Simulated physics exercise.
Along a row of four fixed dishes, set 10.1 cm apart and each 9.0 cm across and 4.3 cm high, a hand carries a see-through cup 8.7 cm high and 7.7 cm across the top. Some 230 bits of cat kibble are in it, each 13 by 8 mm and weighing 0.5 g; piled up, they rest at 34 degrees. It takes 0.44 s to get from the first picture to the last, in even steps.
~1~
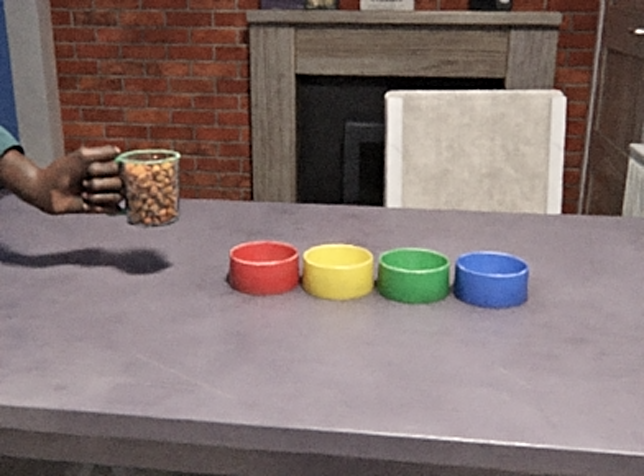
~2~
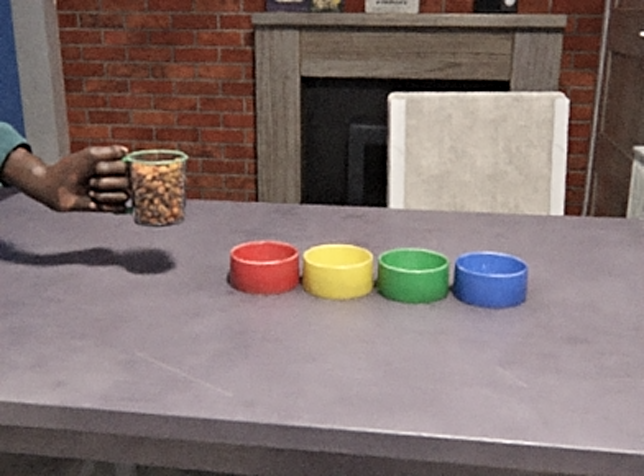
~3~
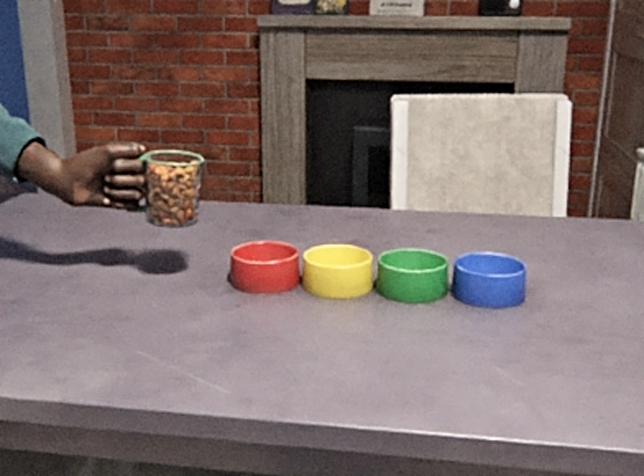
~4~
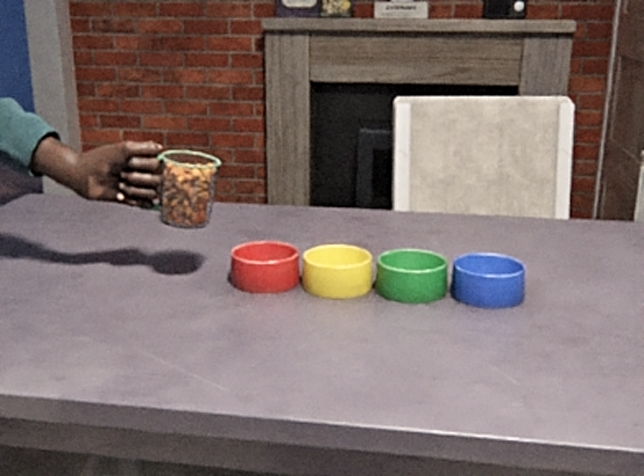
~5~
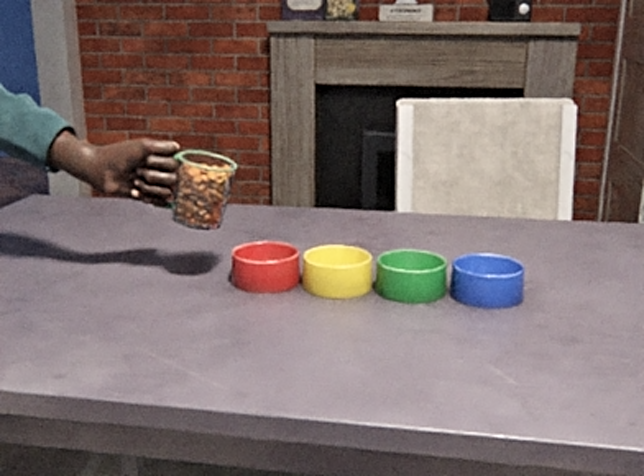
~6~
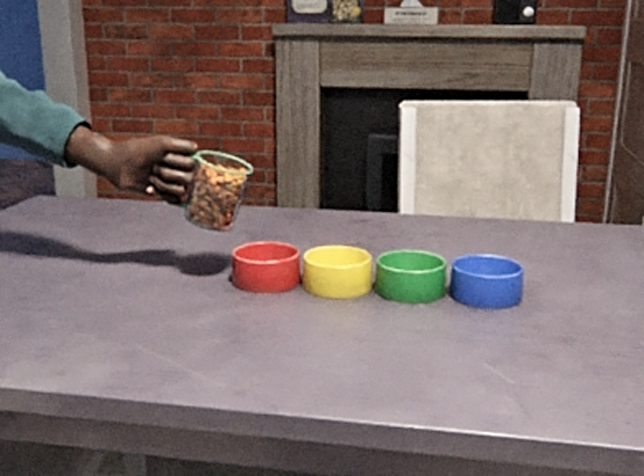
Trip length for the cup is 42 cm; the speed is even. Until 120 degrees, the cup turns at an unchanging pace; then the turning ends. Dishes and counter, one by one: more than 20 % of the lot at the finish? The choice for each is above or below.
Red - below it, blue - above it, green - below it, yellow - below it, counter - below it.
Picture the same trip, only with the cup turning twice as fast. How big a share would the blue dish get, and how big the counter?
In that case the blue dish gets 20 while the counter gets 20.
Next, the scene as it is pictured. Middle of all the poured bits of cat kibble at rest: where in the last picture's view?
Somewhere near (491, 277) in the last picture.
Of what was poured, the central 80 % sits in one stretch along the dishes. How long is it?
Some 6 centimetres.
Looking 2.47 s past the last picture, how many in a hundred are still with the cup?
Somewhere near 10 per cent.
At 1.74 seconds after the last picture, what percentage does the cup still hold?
I reckon around 80 per cent.
Then, 1.05 s after the last picture, tilt 65 degrees; cup holds 100 %.
Then, 1.74 s after the last picture, tilt 96 degrees; cup holds 80 %, blue 10 %.
Then, 2.47 s after the last picture, tilt 120 degrees; cup holds 10 %, blue 85 %.
In the end, red 0 %, blue 90 %, green 0 %, yellow 0 %, counter 10 %.
